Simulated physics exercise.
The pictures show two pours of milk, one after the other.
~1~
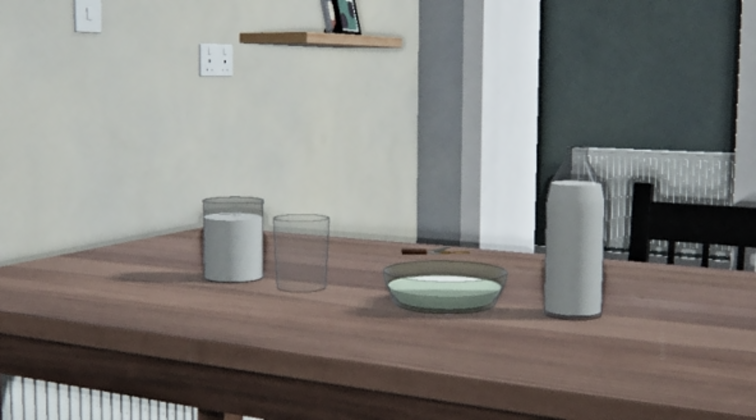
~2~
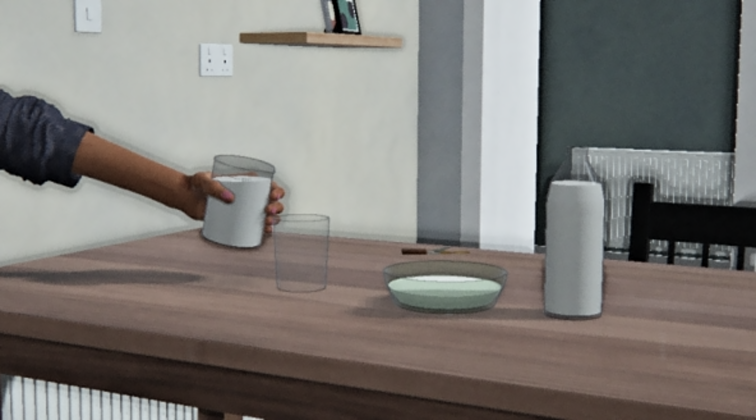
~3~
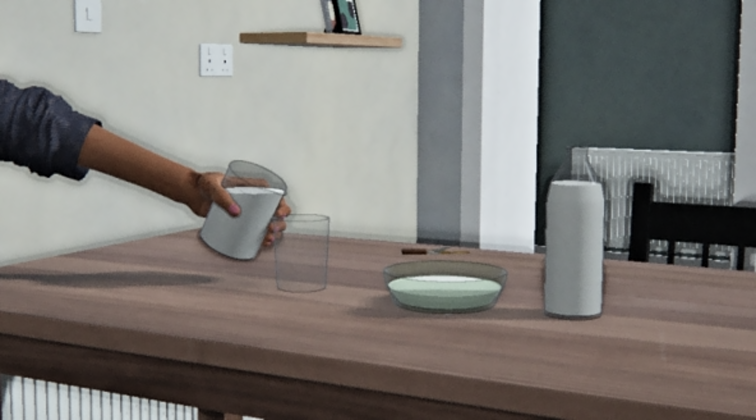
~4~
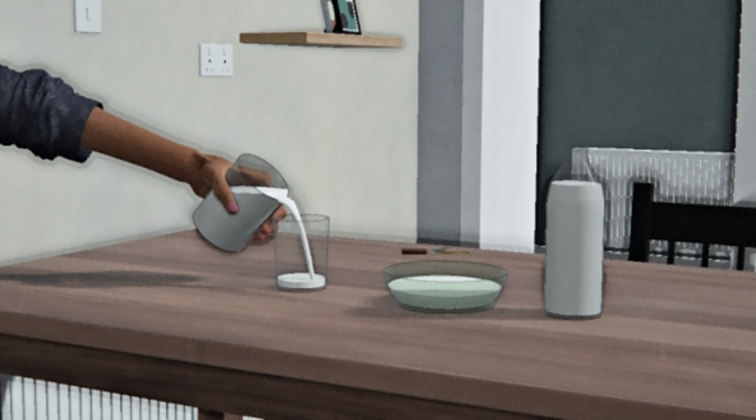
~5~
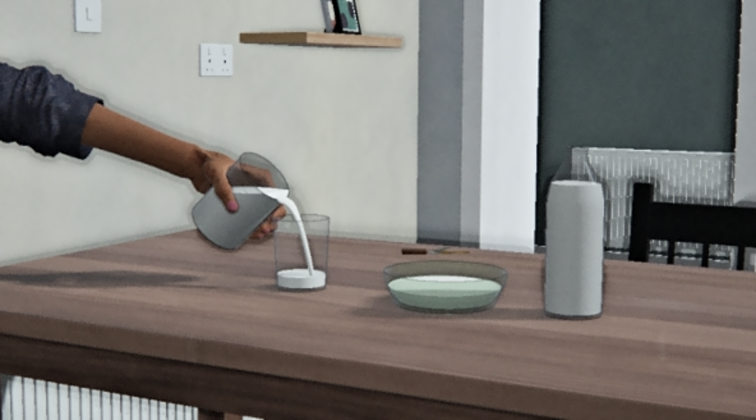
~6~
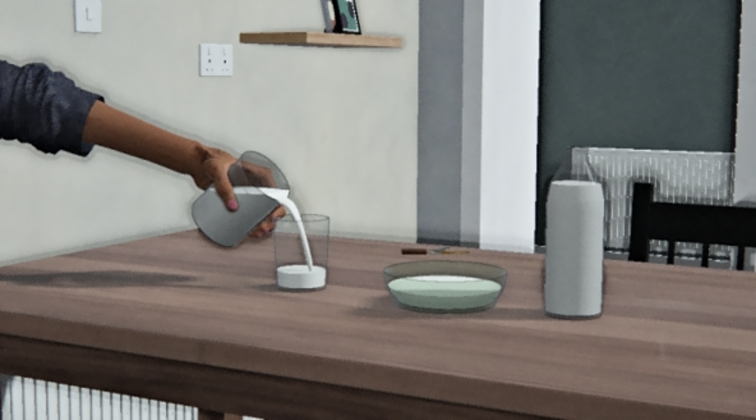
A hand lifts the left beaker, tilts it and pours milk into the empty tumbler.
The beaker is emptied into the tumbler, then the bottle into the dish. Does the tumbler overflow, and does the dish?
The tumbler spills over the rim; the dish spills over the rim.
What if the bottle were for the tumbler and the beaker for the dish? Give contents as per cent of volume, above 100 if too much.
About 160 and 110 per cent.
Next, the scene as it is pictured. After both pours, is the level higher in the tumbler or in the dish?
In the tumbler.
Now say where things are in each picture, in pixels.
Nothing is moving yet; beaker (234, 238) about three quarters full; bottle (575, 228) about three quarters full; tumbler (301, 250) empty; dish (445, 285) about half full, in the first picture.
The beaker is picked up; beaker about three quarters full, surface at (242, 180); tumbler (301, 250) empty, in the second picture.
The beaker leans over the tumbler; beaker (243, 209) tipped 30° with all of its load; tumbler (301, 250) empty, in the third picture.
The milk is flowing; beaker (241, 203) tipped 45° with nearly all of its load; tumbler nearly empty, surface at (301, 278), in the fourth picture.
The milk is flowing; beaker (241, 201) tipped 45° with nearly all of its load; dish (445, 285) about half full, in the fifth picture.
The milk is flowing; beaker (241, 199) tipped 50° with nearly all of its load; bottle about three quarters full, surface at (576, 184); tumbler about a quarter full, surface at (301, 270); dish about half full, surface at (445, 287), in the sixth picture.
Next, the tumbler is about three quarters full.
After that, the tumbler is full to the brim with a puddle round it.
Finally, the tumbler is full to the brim with a puddle round it; the dish is full to the brim with a puddle round it.
